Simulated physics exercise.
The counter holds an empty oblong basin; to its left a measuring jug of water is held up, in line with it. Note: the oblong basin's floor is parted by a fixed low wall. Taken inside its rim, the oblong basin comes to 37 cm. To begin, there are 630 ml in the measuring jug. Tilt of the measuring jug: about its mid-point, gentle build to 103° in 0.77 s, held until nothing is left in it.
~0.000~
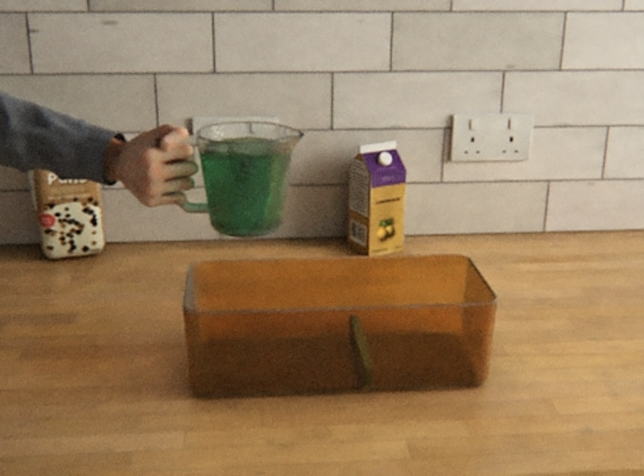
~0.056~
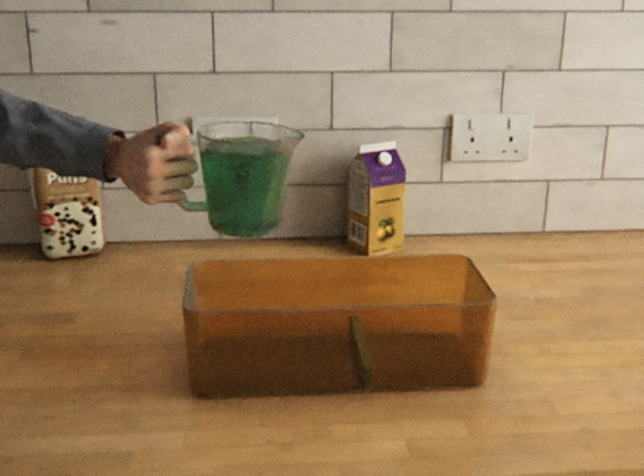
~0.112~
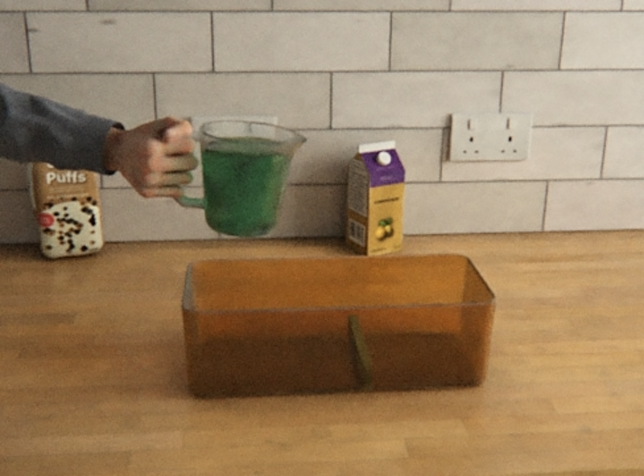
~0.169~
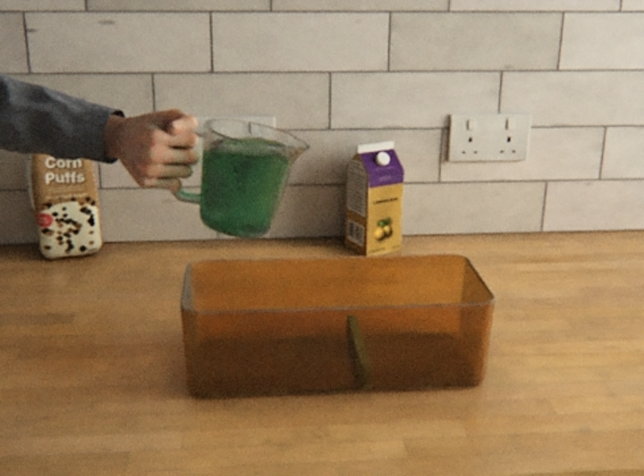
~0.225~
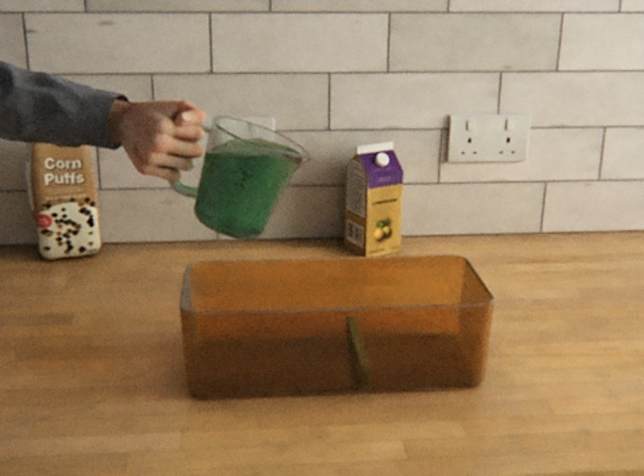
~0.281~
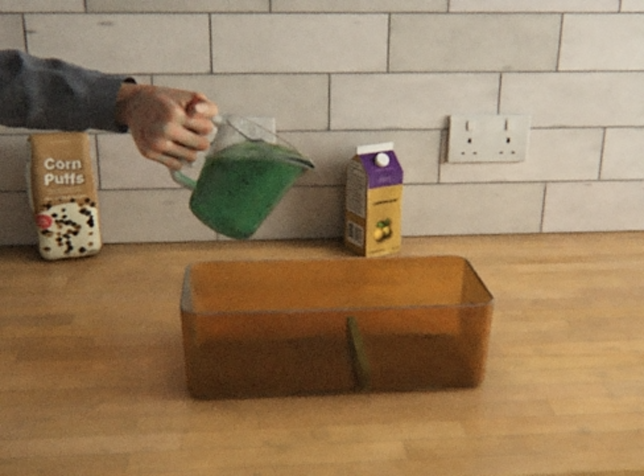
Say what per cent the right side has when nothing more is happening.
It has about 39 per cent.
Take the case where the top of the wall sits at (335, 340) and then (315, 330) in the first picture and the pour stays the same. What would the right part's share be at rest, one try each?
First try about 85 %, second try about 95 %.
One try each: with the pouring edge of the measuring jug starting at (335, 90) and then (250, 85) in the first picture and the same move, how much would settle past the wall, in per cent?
Roughly 85 per cent the first time and 15 per cent the second.
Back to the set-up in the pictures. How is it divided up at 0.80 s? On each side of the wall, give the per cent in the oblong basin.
Around 40 percent on the left and 36 on the right.
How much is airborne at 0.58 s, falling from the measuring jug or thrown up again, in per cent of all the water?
Estimate: Some 24 % of the total.
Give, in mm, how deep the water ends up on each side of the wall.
Around 12 mm deep on the left, around 12 mm deep on the right.
Then, 0.58 s in, the tilt is 88° and 55 per cent is still to pour, 5 is left of the wall and 15 right of it.
Then, 0.80 s in, the tilt is 103° and 11 per cent is still to pour, 40 is left of the wall and 36 right of it.
Then, 1.02 s in, the tilt is 103° and 1 per cent is still to pour, 58 is left of the wall and 38 right of it.
Then, 1.27 s in, the tilt is 103° and 0 per cent is still to pour, 60 is left of the wall and 39 right of it.
Finally, 60 per cent lies left of the wall, 39 right of it and 1 outside.
